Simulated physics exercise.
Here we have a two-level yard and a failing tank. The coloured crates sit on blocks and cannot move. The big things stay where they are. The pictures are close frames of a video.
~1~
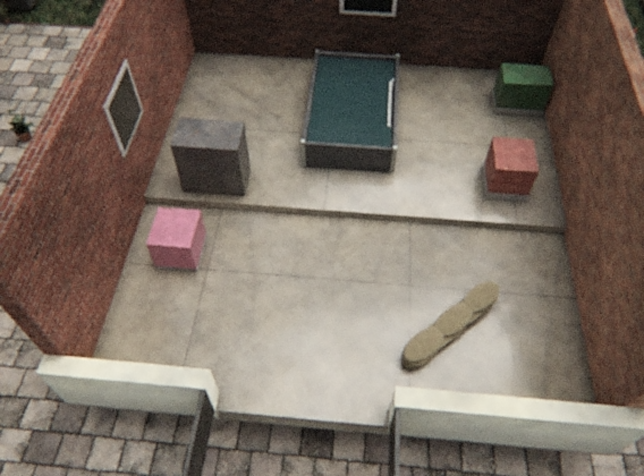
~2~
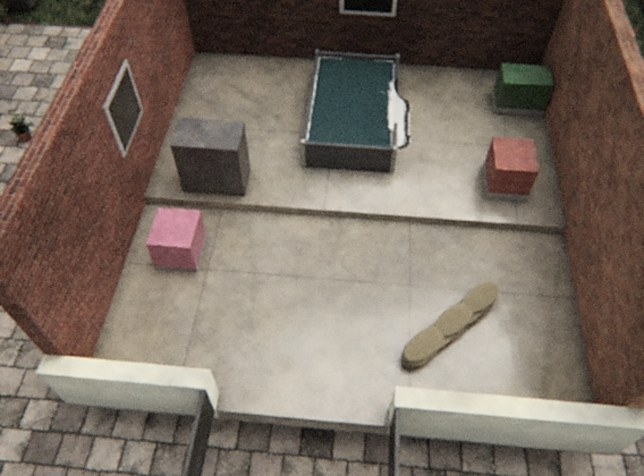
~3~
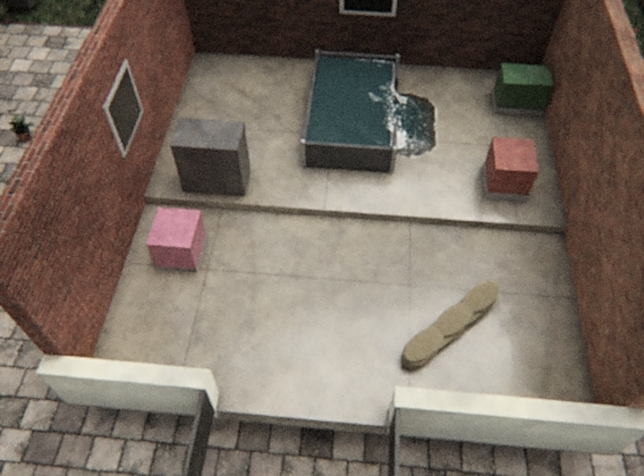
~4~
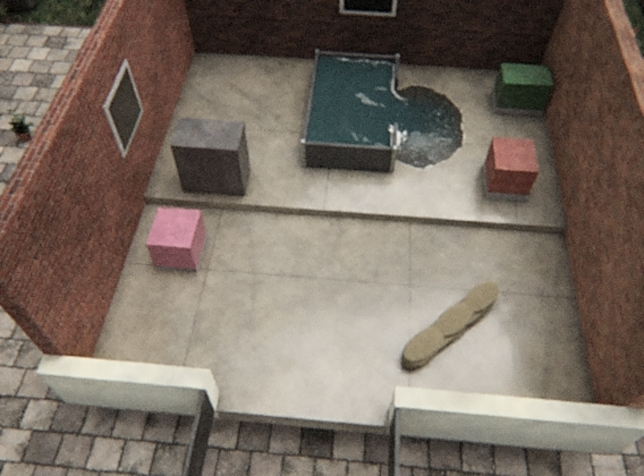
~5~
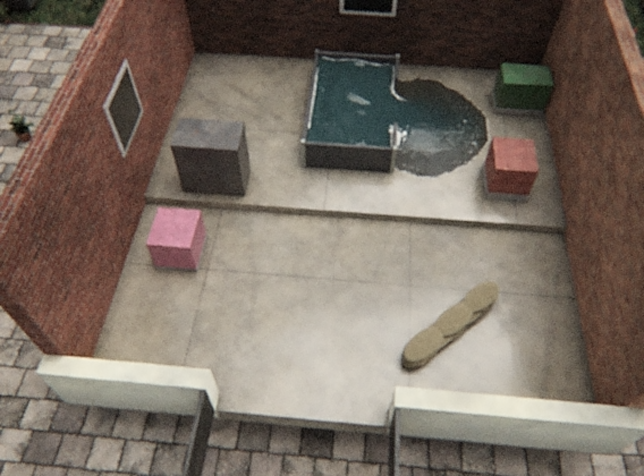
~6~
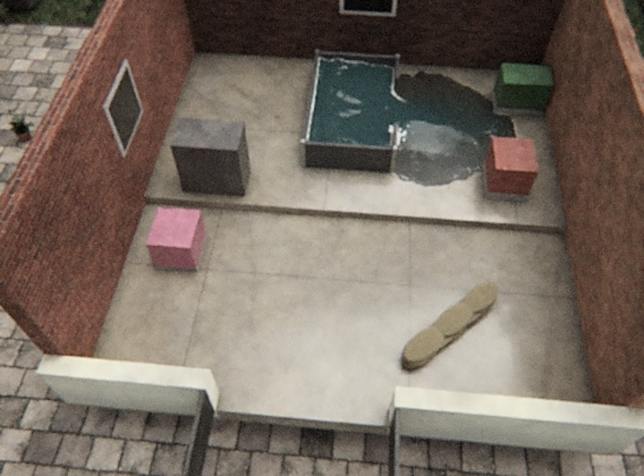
Water pours from the right side of a tank and spreads across the upper level toward the red block.
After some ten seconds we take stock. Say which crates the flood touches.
In the end: The red crate is wetted; the pink crate escapes dry; the green crate is wetted.
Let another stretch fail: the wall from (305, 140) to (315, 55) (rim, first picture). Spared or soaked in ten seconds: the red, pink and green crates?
One by one: Red remains dry; pink gets wet; green escapes it.
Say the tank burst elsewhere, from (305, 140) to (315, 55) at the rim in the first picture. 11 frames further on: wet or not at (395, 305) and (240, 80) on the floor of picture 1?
As listed: Not flooded, wet.
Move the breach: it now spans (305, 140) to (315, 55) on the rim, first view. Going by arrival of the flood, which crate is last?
That is the red one.
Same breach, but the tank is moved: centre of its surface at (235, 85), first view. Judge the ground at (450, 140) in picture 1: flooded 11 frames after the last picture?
At that place: Wet.
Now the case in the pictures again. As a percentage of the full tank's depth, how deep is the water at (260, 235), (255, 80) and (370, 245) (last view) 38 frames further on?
About 0, 4 and 2 per cent.
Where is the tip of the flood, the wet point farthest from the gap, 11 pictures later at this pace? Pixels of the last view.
Near (561, 269).
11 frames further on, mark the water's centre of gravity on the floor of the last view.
Around (408, 126).
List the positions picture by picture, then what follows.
The first picture shows still water in the tank at (353, 100).
In the second picture, water pours out at (392, 117) and has run to (400, 100).
In the third picture, water pours out at (392, 118) and has run to (430, 106).
In the fourth picture, the front is at (457, 113), out from the gap at (392, 118).
In the fifth picture, water pours out at (392, 118) and has run to (480, 116).
In the sixth picture, the front is at a hidden place, out from the gap at (392, 117).
A moment on, water covers 15 % of the floor; the red crate water round its plinth, the pink crate not reached, the green crate water round its plinth.
Next, water covers 20 % of the floor; the red crate water round its plinth, the pink crate not reached, the green crate water round its plinth.
Then, water covers 30 % of the floor; the red crate water round its plinth, the pink crate not reached, the green crate water round its plinth.
Later, water covers 50 % of the floor; the red crate water round its plinth, the pink crate not reached, the green crate water round its plinth.
In the end, water covers 75 % of the floor; the red crate was topped, the pink crate stayed above the water, the green crate was topped.
